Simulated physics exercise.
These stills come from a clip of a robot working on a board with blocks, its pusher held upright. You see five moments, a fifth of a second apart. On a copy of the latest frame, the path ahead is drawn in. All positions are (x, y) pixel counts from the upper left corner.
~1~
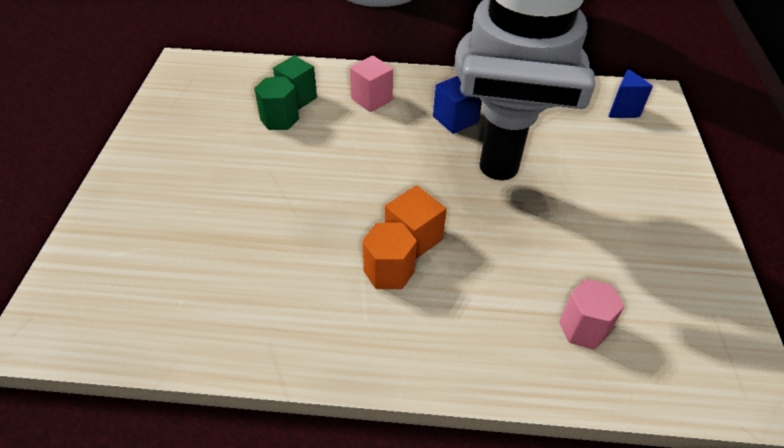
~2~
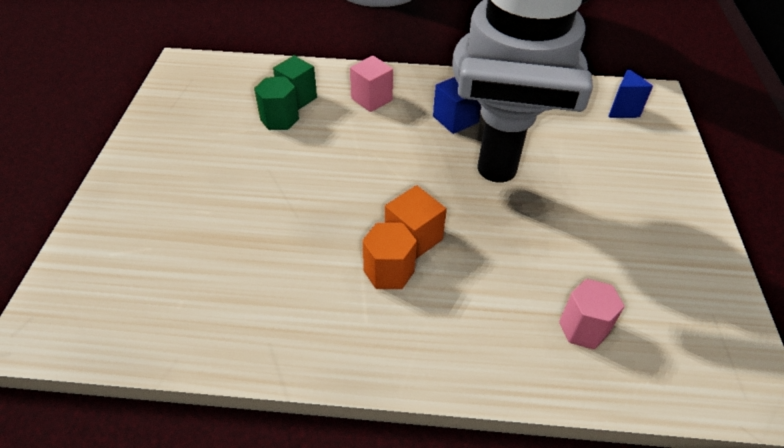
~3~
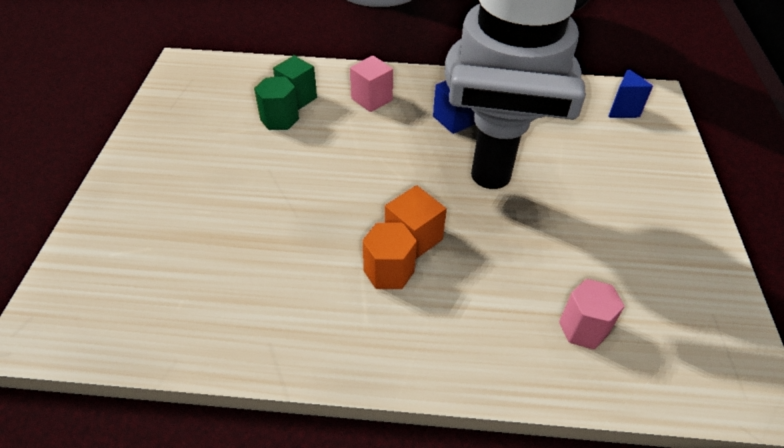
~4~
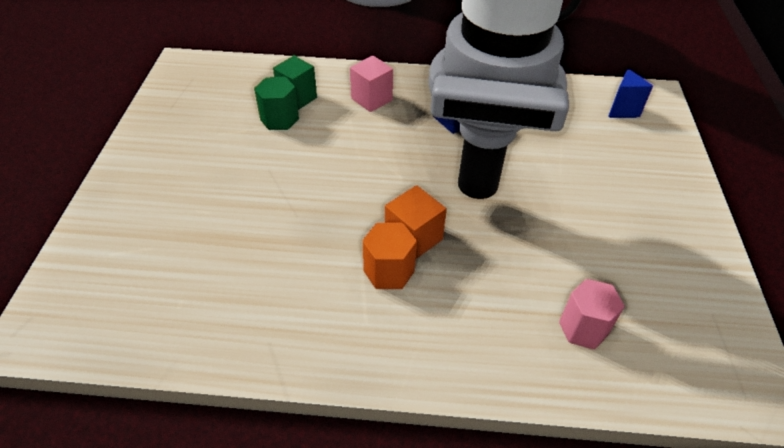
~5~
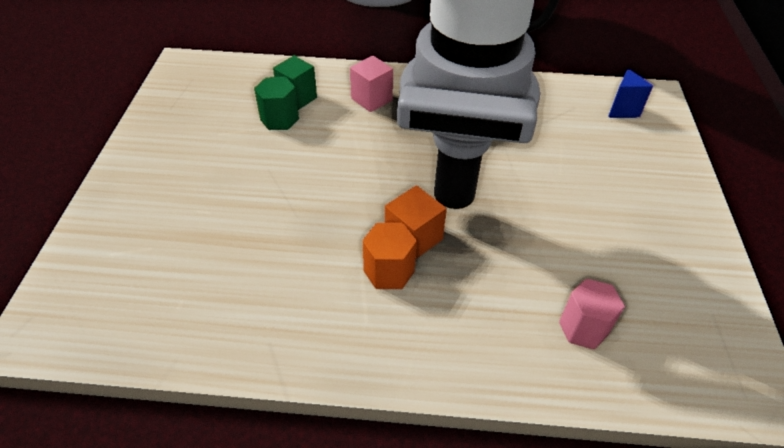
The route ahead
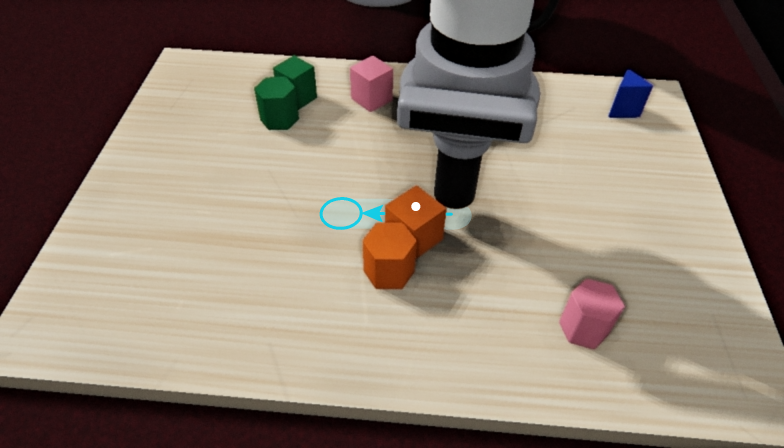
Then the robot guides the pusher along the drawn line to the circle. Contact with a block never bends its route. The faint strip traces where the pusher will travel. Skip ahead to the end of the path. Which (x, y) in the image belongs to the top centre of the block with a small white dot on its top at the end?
It should be at (394, 214) by then.
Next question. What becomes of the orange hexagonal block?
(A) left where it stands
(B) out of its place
That would be B.
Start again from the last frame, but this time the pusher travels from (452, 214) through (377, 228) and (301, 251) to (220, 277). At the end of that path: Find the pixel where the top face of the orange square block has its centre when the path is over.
It should be at about (358, 238).
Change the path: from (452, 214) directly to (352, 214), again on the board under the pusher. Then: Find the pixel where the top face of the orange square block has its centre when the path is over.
Roughly at (393, 214).
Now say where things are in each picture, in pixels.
Pusher tip at (499, 167); block tops, orange hexagonal block at (390, 240); orange square block at (416, 207), in the first picture.
Pusher at (497, 169); blocks unchanged, in the second picture.
Pusher at (491, 176); blocks unchanged, in the third picture.
Pusher at (478, 185); blocks unchanged, in the fourth picture.
Pusher at (454, 195); orange hexagonal block at (390, 240); orange square block at (416, 207), in the fifth picture.
Path on the board, from (452, 214) directly to (341, 213); the dot is on the orange square block.
On the path given first. One third of the way, pusher at (416, 194); orange hexagonal block at (386, 247); orange square block at (401, 212), turned 35° anticlockwise.
Two thirds of the way, pusher at (378, 194); orange hexagonal block at (385, 250); orange square block at (394, 214), turned 45° anticlockwise.
At the end, pusher at (340, 193); orange hexagonal block at (385, 250); orange square block at (394, 214), turned 45° anticlockwise.
